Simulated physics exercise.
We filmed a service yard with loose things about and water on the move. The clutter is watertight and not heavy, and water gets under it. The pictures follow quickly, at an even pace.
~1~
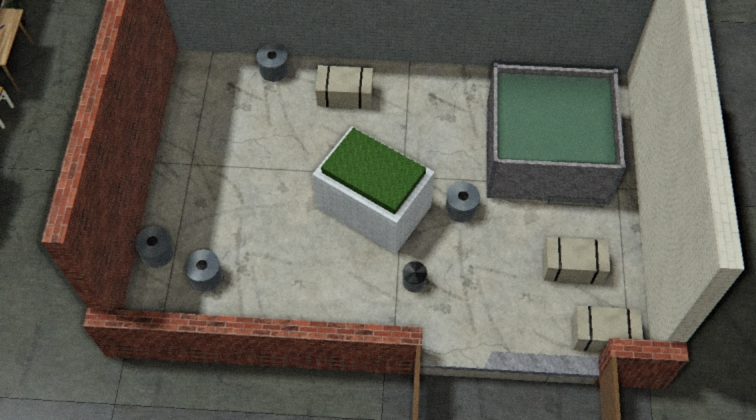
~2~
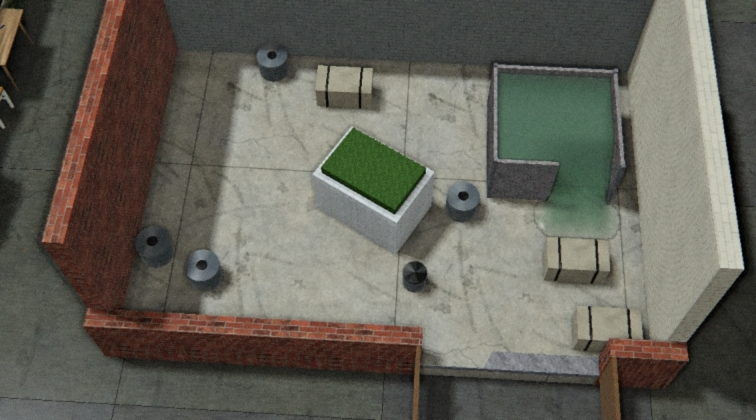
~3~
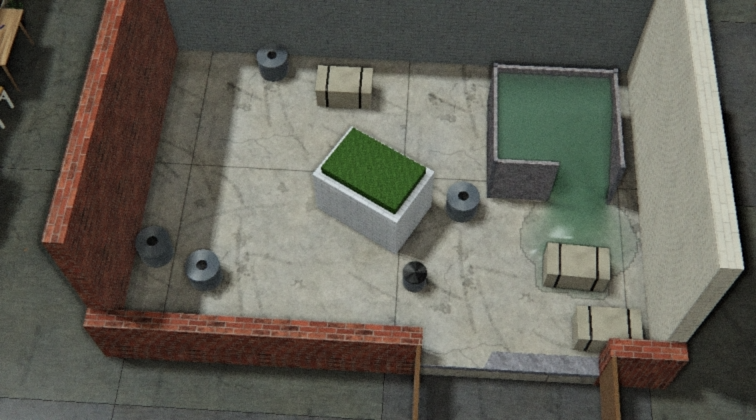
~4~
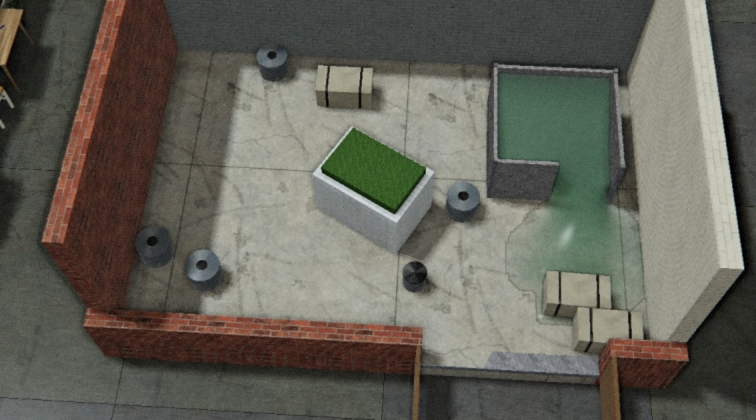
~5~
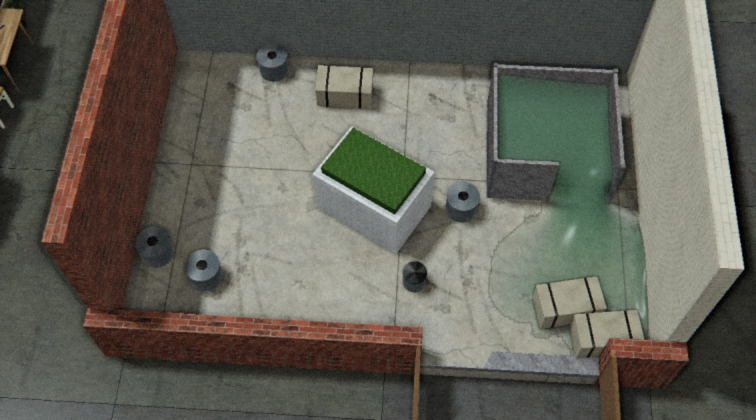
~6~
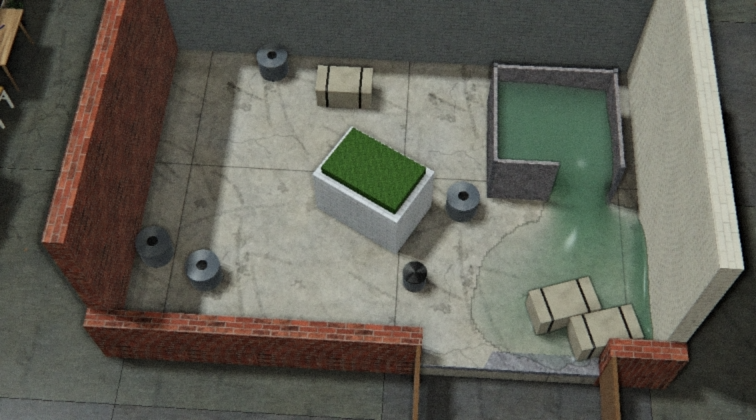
Green water pours through a gap in the front of a walled tank and spreads across the yard floor, pushing the nearer strapped trunk toward a second one, which shifts slightly as the first turns beside it.
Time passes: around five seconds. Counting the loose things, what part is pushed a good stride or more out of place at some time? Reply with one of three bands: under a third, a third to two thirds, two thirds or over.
Under a third.
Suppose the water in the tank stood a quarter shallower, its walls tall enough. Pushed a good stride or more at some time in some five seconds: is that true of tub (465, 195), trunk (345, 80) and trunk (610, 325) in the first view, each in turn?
Answers, in the order asked: Stayed within the threshold, stayed within the threshold, went past the threshold.
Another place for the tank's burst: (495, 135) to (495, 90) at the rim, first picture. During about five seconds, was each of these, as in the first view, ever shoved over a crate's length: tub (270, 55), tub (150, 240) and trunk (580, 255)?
Order as asked: Sent that far; sent that far; not sent that far.
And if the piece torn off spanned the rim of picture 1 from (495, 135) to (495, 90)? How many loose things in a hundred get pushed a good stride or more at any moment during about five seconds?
That works out to about 60 per cent of them.
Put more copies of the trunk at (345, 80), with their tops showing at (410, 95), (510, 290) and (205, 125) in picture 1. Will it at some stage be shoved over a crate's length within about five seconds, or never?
Listed in order: Hardly budges, displaced, then hardly budges.
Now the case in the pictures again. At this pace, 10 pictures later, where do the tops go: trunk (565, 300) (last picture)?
It should be near (441, 337).
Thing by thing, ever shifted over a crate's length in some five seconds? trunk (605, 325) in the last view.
Answer for this object: Driven that far.
A moment on, 1 of 8 are well off their spots; 2 afloat.
Next, 2 of 8 are well off their spots; 0 afloat.
Later, 2 of 8 are well off their spots; 1 afloat.
In the end, 2 of 8 are well off their spots, and 2 have been at some point; 0 afloat.
